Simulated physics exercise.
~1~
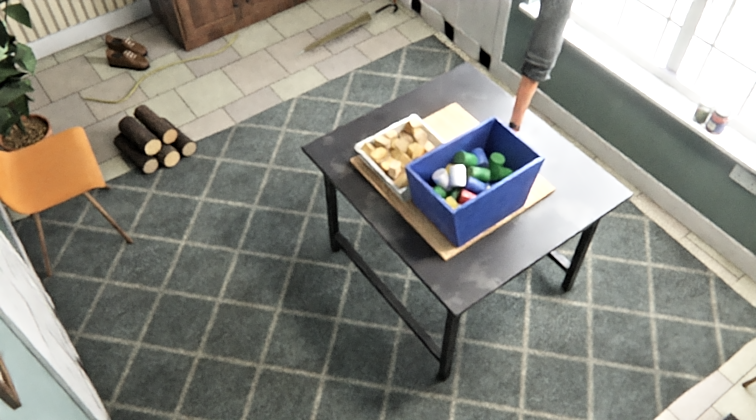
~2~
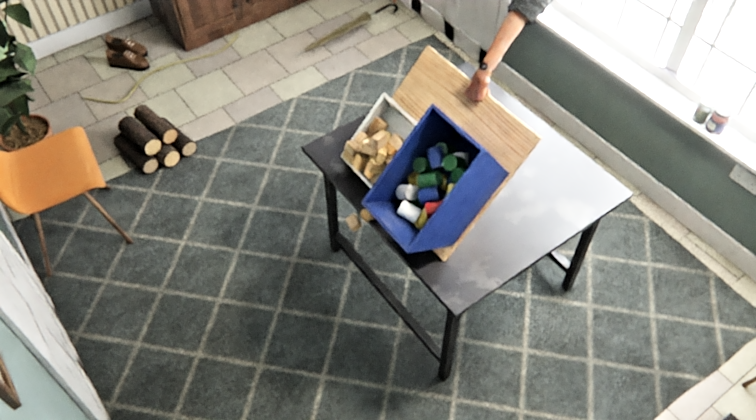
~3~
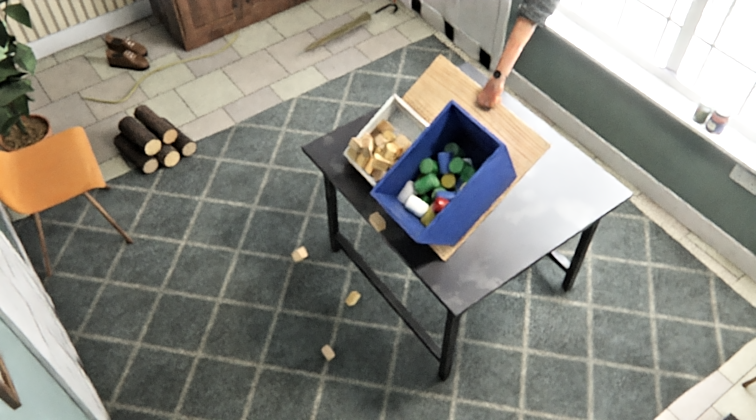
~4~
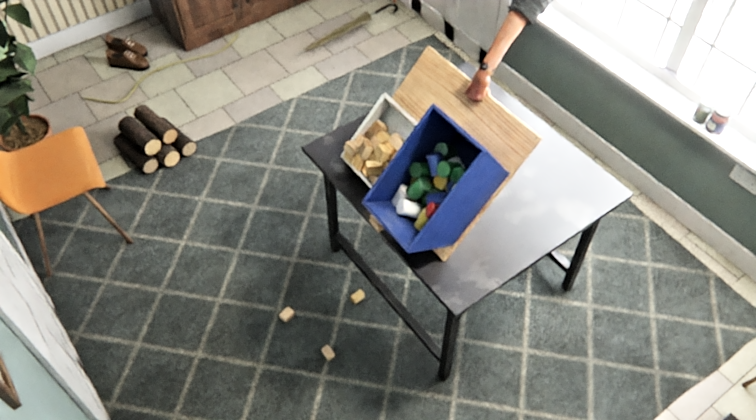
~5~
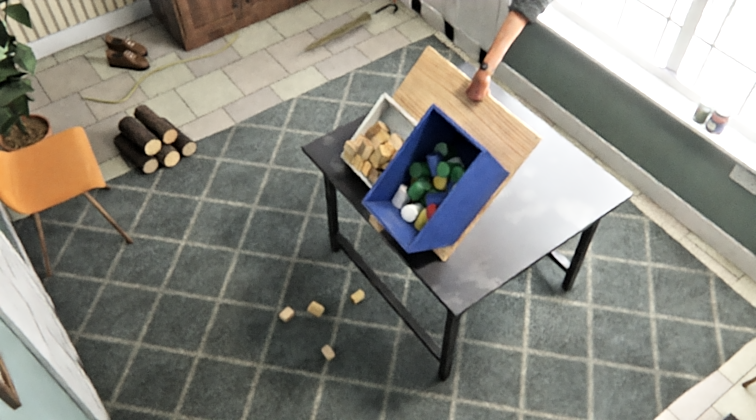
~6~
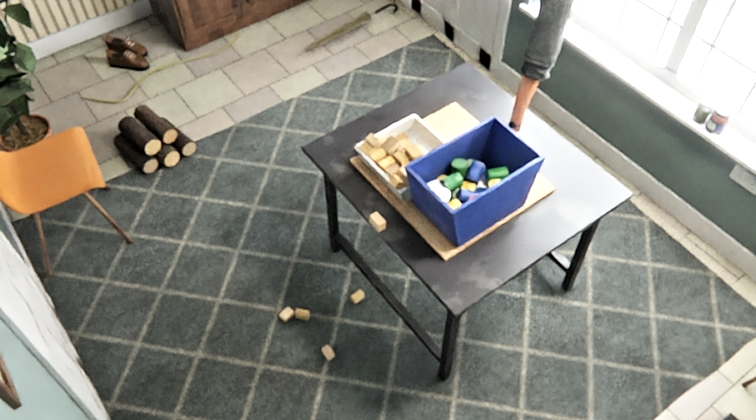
The footage shows a hand lifting one end of a board on a table, tilting a blue tote of spice jars and a white tote of timber offcuts, easing it partway down, raising it again, then lowering it flat, with several offcuts spilled and the jars still in their tote.
